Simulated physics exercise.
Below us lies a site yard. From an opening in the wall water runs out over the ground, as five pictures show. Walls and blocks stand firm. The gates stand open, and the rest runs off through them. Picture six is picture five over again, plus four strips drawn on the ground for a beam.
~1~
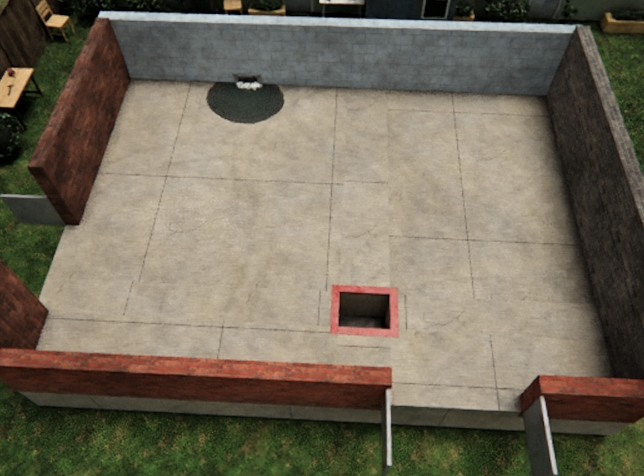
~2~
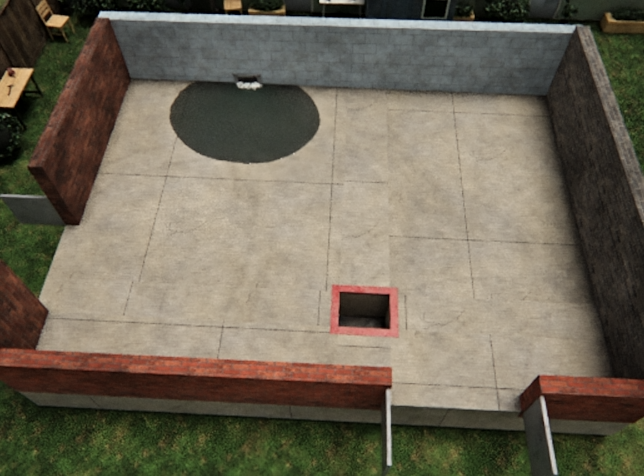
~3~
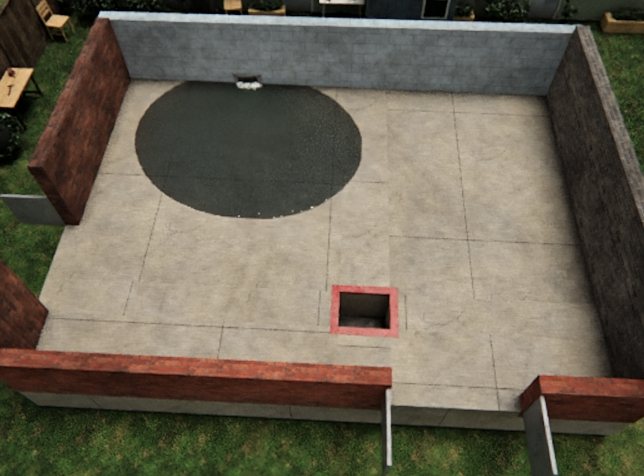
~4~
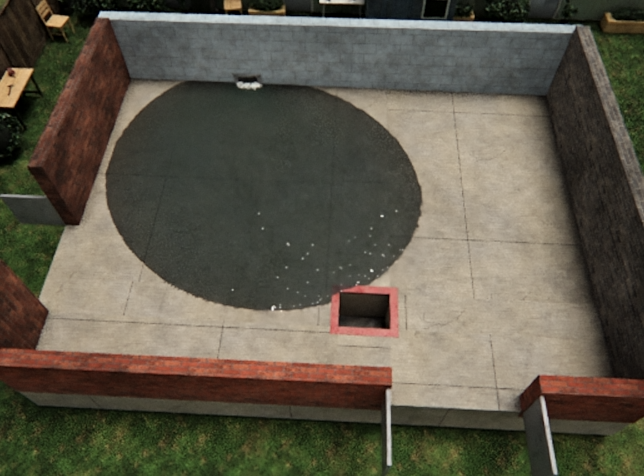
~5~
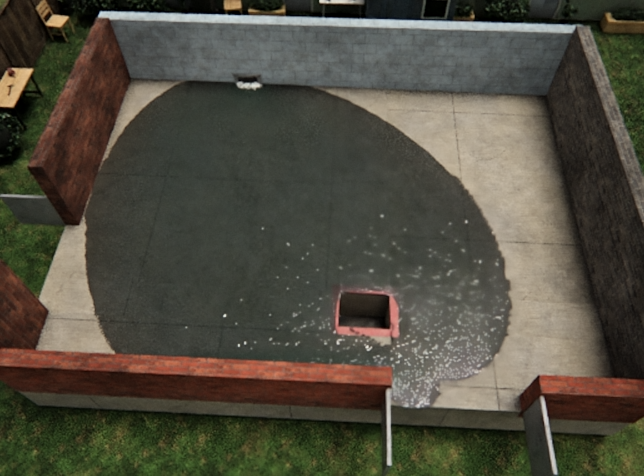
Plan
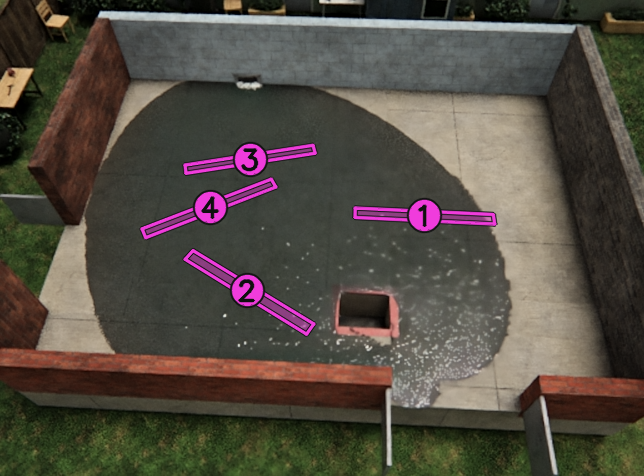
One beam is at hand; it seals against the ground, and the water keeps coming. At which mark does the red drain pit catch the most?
Choose 2.
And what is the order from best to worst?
Best to worst: 2, 1, 4, 3.
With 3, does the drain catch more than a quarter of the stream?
No.
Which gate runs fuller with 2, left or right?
The right gate.
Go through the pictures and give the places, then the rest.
Outfall at (248, 79); red drain pit at (364, 310); open gate at (453, 392); open gate at (65, 266); water covers 3 % of the ground and shows as far out as (244, 119); red drain pit still dry.
Water covers 9 % of the ground and shows as far out as (250, 159); red drain pit still dry.
Water covers 21 % of the ground and shows as far out as (304, 207); red drain pit still dry.
Water covers 40 % of the ground and shows as far out as (342, 291); red drain pit still dry.
Water covers 62 % of the ground and shows as far out as (493, 345); red drain pit taking water.
On the marked copy, 1 from (355, 212) to (494, 219); 2 from (189, 254) to (310, 328); 3 from (185, 169) to (314, 149); 4 from (143, 233) to (273, 183).
If 1 is chosen, about 28 % of the stream runs into the red drain pit, about 70 % out by the gates.
If 2 is chosen, about 45 % of the stream runs into the red drain pit, about 54 % out by the gates.
If 3 is chosen, about 11 % of the stream runs into the red drain pit, about 89 % out by the gates.
If 4 is chosen, about 18 % of the stream runs into the red drain pit, about 81 % out by the gates.
